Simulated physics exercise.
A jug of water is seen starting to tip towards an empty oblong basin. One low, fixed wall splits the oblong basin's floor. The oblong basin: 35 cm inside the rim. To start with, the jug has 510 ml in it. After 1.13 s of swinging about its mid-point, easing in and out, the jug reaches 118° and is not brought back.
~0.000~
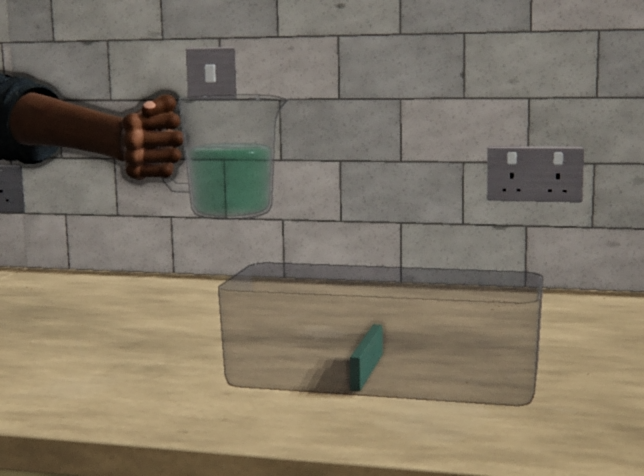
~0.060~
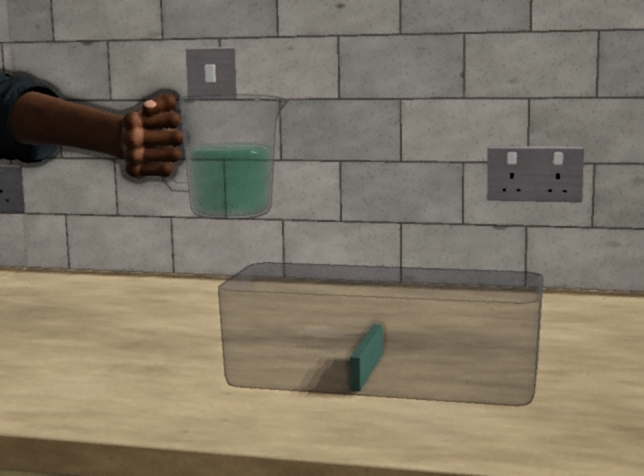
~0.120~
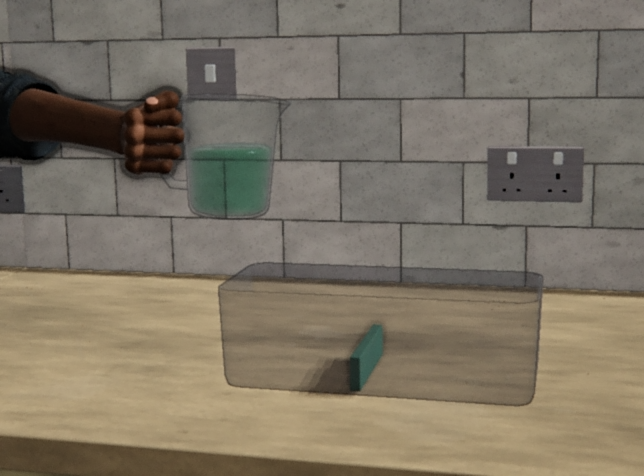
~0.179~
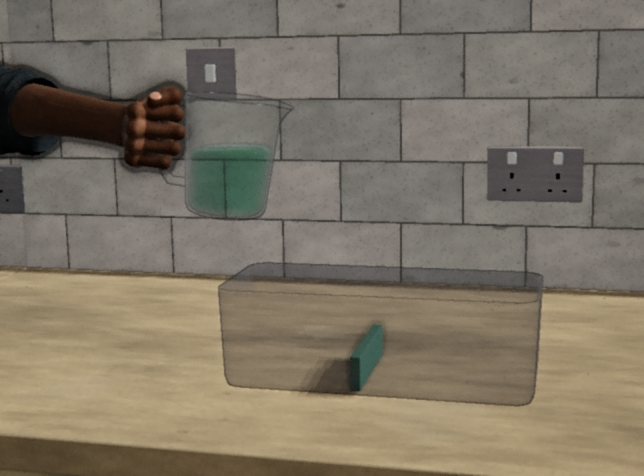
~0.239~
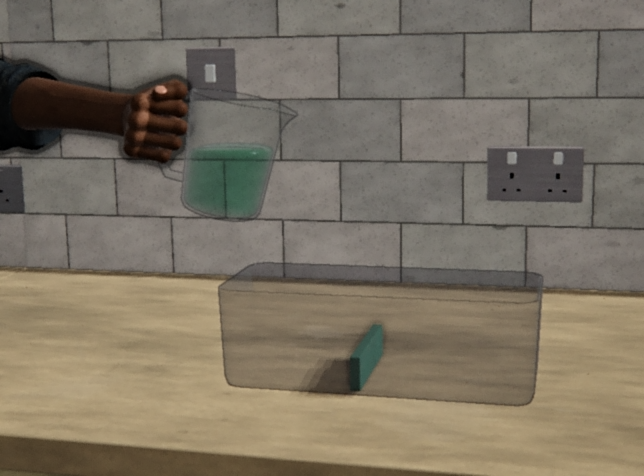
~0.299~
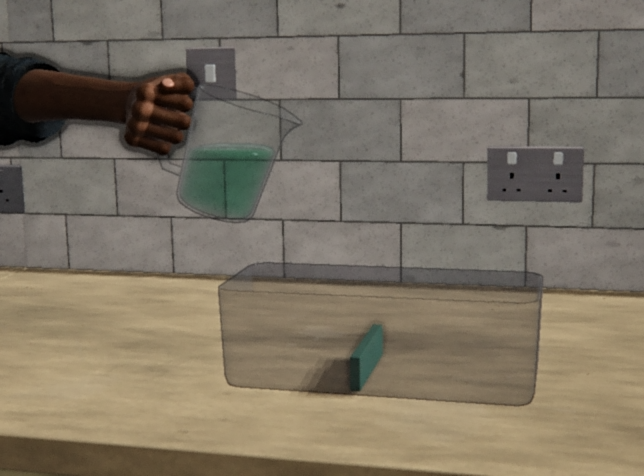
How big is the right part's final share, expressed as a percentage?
Some 4 per cent.
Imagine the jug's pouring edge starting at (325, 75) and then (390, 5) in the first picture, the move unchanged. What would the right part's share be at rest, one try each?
Around 70 per cent first, around 75 per cent next.
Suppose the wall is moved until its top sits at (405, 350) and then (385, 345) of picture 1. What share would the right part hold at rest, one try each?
10 in a hundred, followed by 10 in a hundred.
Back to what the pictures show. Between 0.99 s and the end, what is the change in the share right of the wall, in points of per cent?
Result: An increase, close to 4.
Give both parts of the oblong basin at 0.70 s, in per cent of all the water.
Lab note: Left near 1 %, right near 0.
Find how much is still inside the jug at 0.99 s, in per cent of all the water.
Around 18 in a hundred.
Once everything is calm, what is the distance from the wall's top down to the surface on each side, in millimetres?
It's around 18 mm on the left side and around 40 mm on the right side.
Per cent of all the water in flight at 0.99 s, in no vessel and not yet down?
About 16 percent.
By 0.70 s the tilt is 80° and 88 per cent is still to pour, 1 is left of the wall and 0 right of it.
By 0.99 s the tilt is 114° and 17 per cent is still to pour, 66 is left of the wall and 0 right of it.
By 1.30 s the tilt is 118° and 0 per cent is still to pour, 87 is left of the wall and 3 right of it.
By 1.63 s the tilt is 118° and 0 per cent is still to pour, 87 is left of the wall and 4 right of it.
At rest 87 per cent lies left of the wall, 4 right of it and 9 outside.
